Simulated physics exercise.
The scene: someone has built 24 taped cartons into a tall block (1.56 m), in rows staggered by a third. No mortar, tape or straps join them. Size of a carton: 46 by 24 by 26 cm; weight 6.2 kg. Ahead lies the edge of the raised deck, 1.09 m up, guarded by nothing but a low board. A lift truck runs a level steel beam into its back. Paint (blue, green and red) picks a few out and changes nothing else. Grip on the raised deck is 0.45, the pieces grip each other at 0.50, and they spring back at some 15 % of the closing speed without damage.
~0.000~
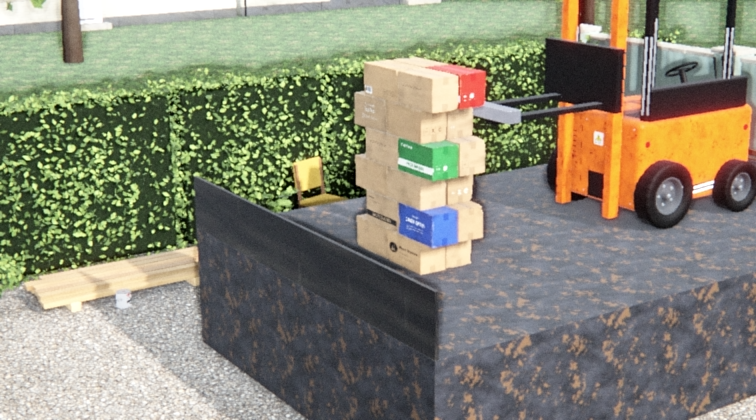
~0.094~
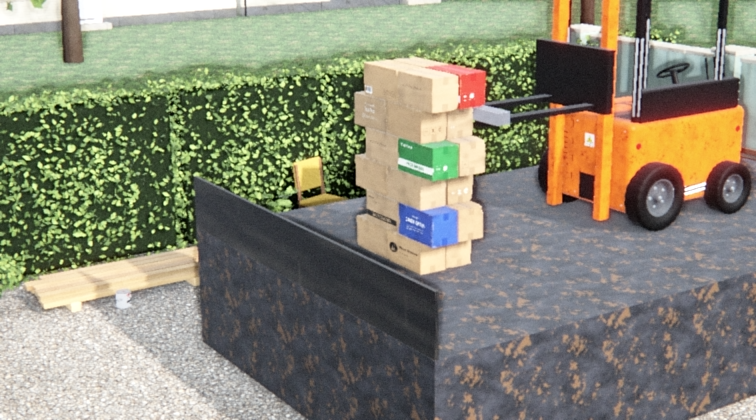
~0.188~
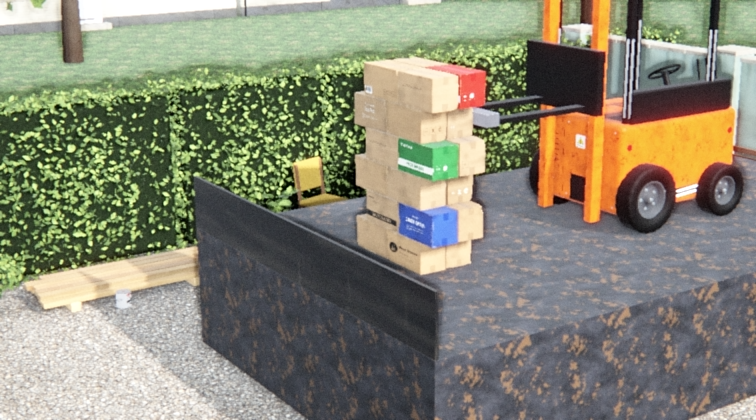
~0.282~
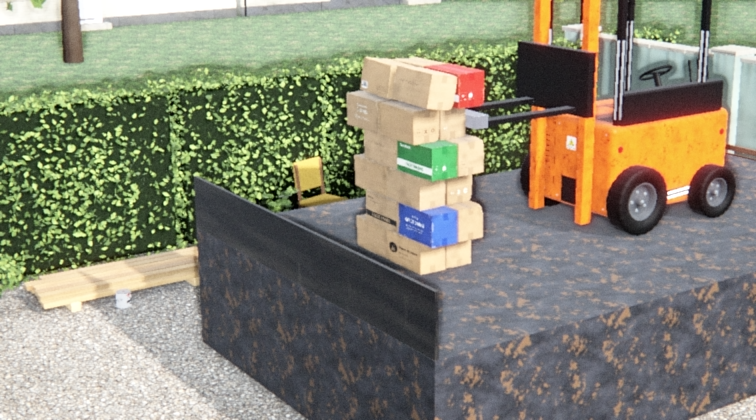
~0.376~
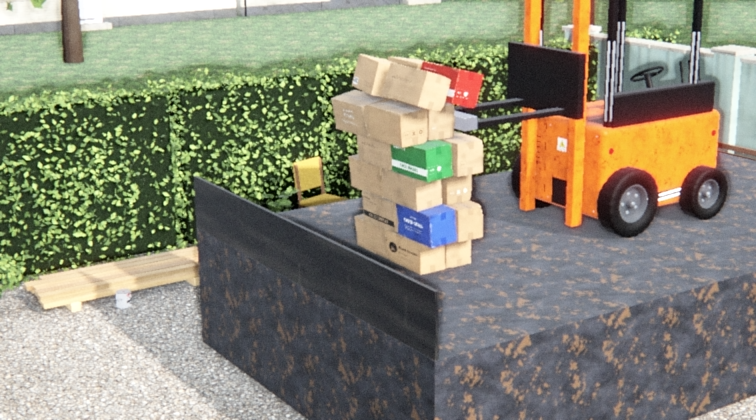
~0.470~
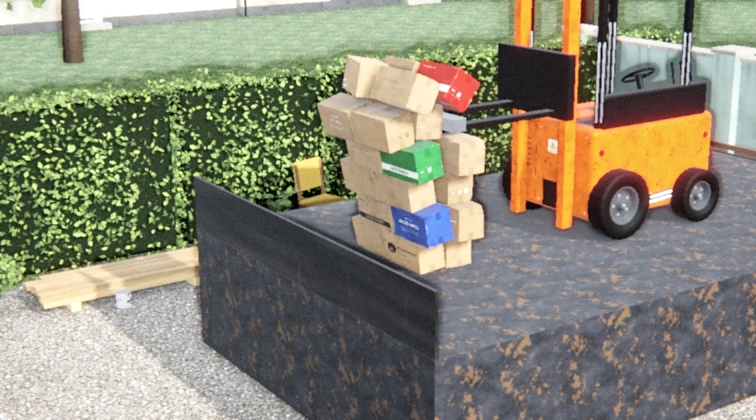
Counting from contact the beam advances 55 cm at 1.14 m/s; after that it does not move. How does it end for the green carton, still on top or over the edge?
The green carton is still on top.
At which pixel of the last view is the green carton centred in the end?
Near (355, 237).
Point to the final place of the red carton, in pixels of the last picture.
At about (499, 291).
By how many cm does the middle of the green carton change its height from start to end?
About 50 cm lower.
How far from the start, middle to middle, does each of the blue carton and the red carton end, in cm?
Moved: Blue 50, red 170.
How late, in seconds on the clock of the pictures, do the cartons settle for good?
Around 3.0 s.
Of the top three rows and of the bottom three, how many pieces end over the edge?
From the top 4, from the bottom 0.
After 0.60 s, none of the 24 cartons over the edge, 16 disturbed; green carton 20° from how it stood; red carton 70° from how it stood.
After 0.82 s, none of the 24 cartons over the edge, 16 disturbed; green carton 42° from how it stood, 17 cm lower; red carton on its side.
After 1.12 s, none of the 24 cartons over the edge, 16 disturbed; green carton 25° from how it stood, 43 cm lower; red carton upside down.
After 1.78 s, 4 of the 24 cartons over the edge; green carton 11° from how it stood, 50 cm lower; red carton on its side.
In the end (3.1 s), 4 of the 24 cartons over the edge; green carton 52 cm lower; blue carton on its side; red carton 1.30 m lower. From the last view, middles, green carton near (355, 237), blue carton near (386, 264).
